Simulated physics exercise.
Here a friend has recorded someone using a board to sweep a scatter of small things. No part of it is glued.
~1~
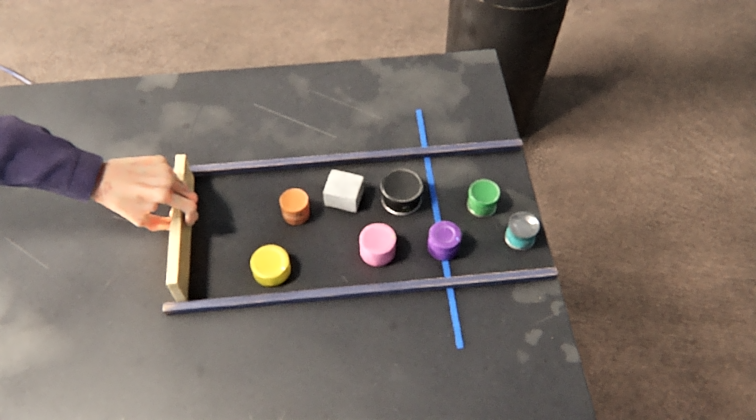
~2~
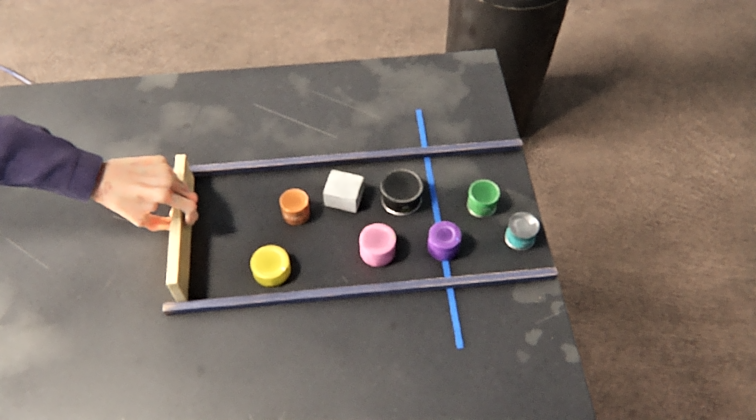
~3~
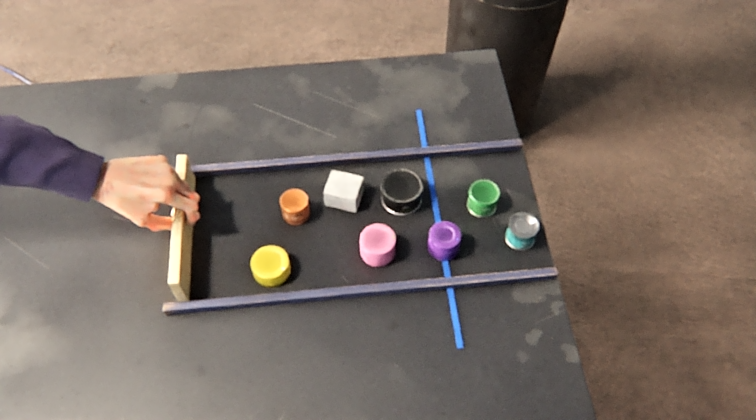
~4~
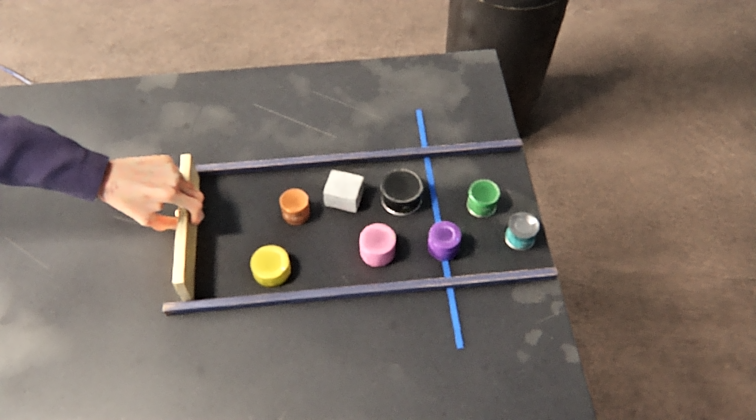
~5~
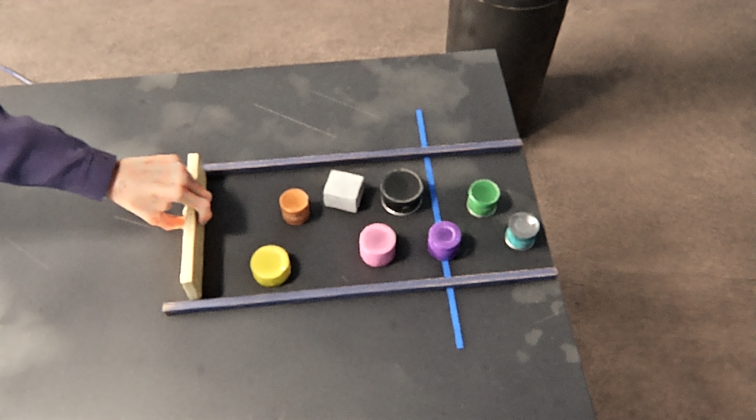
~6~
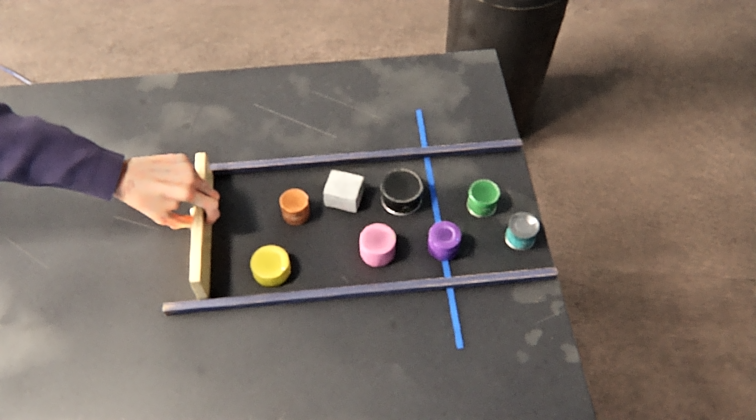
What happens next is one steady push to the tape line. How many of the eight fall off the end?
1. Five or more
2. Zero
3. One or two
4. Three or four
2.
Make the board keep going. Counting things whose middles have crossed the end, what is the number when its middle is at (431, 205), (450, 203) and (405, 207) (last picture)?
0, 0 and 0.
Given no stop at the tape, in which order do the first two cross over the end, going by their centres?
Sequence: Turquoise pot; black pot.
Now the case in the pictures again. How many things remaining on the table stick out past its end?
Overhanging ones - 0.
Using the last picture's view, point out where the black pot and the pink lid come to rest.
In the last view, the middles sit near (486, 182) and near (457, 223).
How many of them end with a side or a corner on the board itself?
At rest, 4 are in contact.
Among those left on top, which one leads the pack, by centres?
The turquoise pot.
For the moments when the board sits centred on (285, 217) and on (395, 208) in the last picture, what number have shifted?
Counting first: 2, next 6.
Soon after, none off yet; turquoise pot at rest near (522, 232); green tin at rest near (483, 199); purple lid at rest near (444, 241).
At rest, the number that fall off is zero.
